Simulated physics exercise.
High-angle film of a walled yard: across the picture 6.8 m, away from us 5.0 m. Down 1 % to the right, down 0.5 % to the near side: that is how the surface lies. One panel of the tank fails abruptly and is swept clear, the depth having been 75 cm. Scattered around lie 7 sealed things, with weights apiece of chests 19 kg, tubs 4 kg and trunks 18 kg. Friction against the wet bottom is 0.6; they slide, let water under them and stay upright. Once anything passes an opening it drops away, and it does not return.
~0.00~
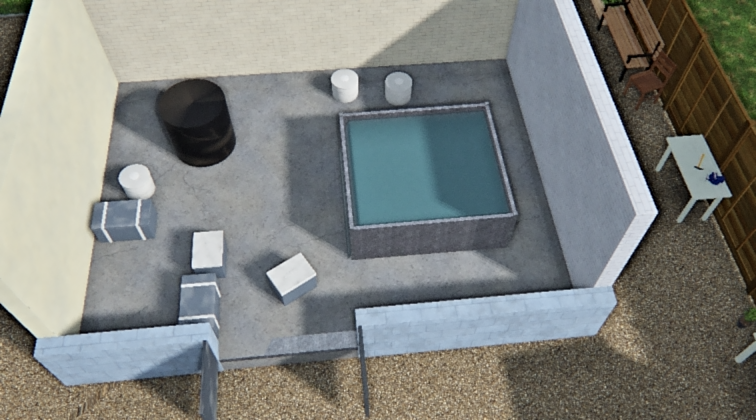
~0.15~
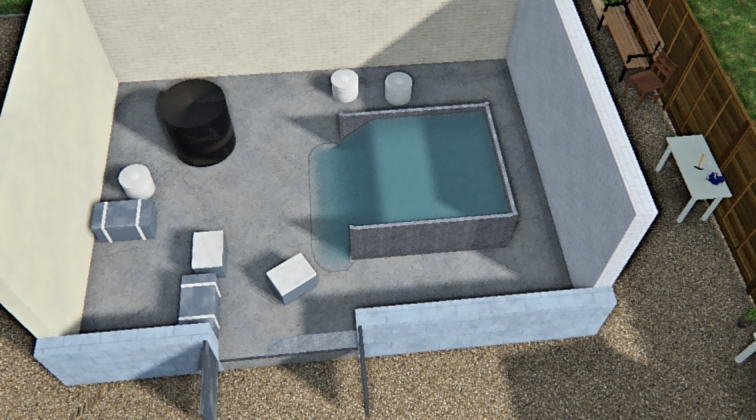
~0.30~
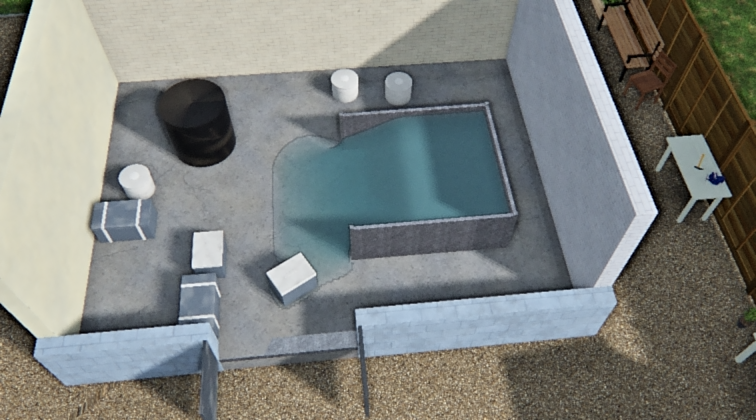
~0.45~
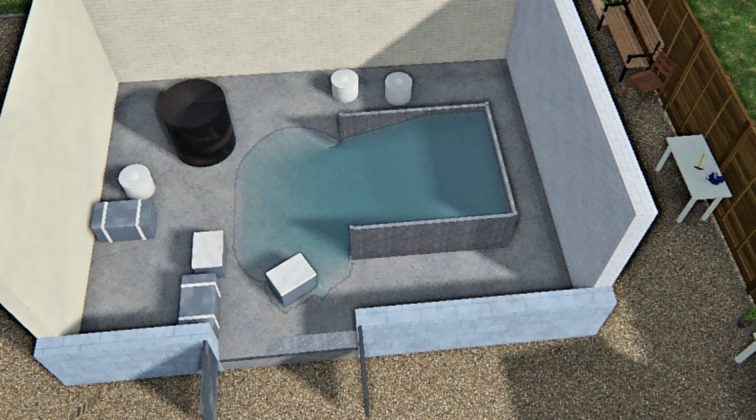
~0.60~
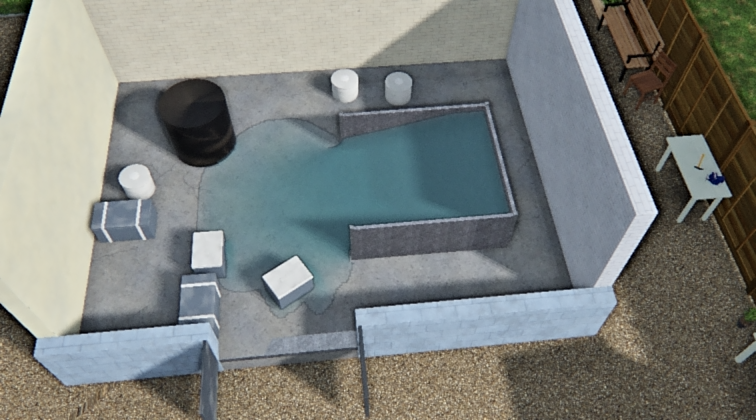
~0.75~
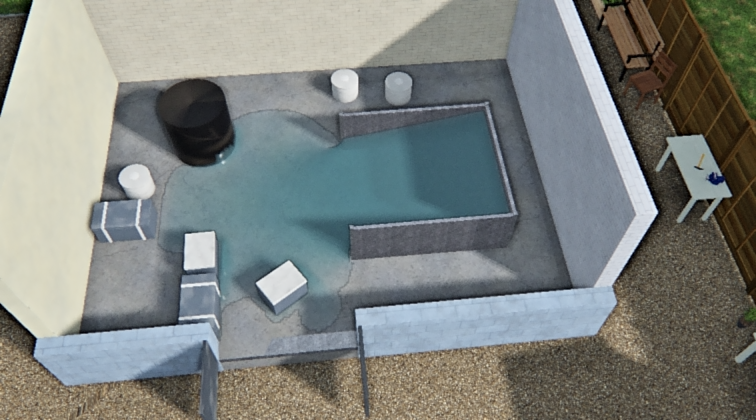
In a walled yard, the left side of a raised pool gave way and water spread left across the paving, reaching the dark barrel and nudging two of the pale-topped boxes slightly to the left.
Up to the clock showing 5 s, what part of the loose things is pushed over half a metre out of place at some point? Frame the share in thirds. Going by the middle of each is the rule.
We'll see a large share moved that far, two thirds or beyond.
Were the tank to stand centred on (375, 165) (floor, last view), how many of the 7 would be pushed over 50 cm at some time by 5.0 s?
7.
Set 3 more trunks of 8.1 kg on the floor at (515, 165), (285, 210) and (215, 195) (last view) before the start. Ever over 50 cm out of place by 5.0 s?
Going through them, I'd say falls short, exceeds it and finally exceeds it.
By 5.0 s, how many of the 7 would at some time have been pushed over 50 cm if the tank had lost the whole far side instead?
Then the count would be 4.
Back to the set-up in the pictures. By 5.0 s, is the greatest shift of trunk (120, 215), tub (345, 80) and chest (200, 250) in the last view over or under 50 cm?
First falling below it, second exceeding it, third exceeding it.
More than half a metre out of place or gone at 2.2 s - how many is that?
By that point, 4.
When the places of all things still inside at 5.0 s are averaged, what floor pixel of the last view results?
Averaged position, last view: Near pixel (317, 166).
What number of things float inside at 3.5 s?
4 at that moment.
After 1.1 s 2 of 7 are over 50 cm from their spots; 0 afloat.
After 2.2 s 4 of 7 are over 50 cm from their spots; 4 afloat.
After 3.5 s 4 of 7 are over 50 cm from their spots; 4 afloat.
After 5.0 s 5 of 7 are over 50 cm from their spots, and 5 have been at some point; 2 afloat.
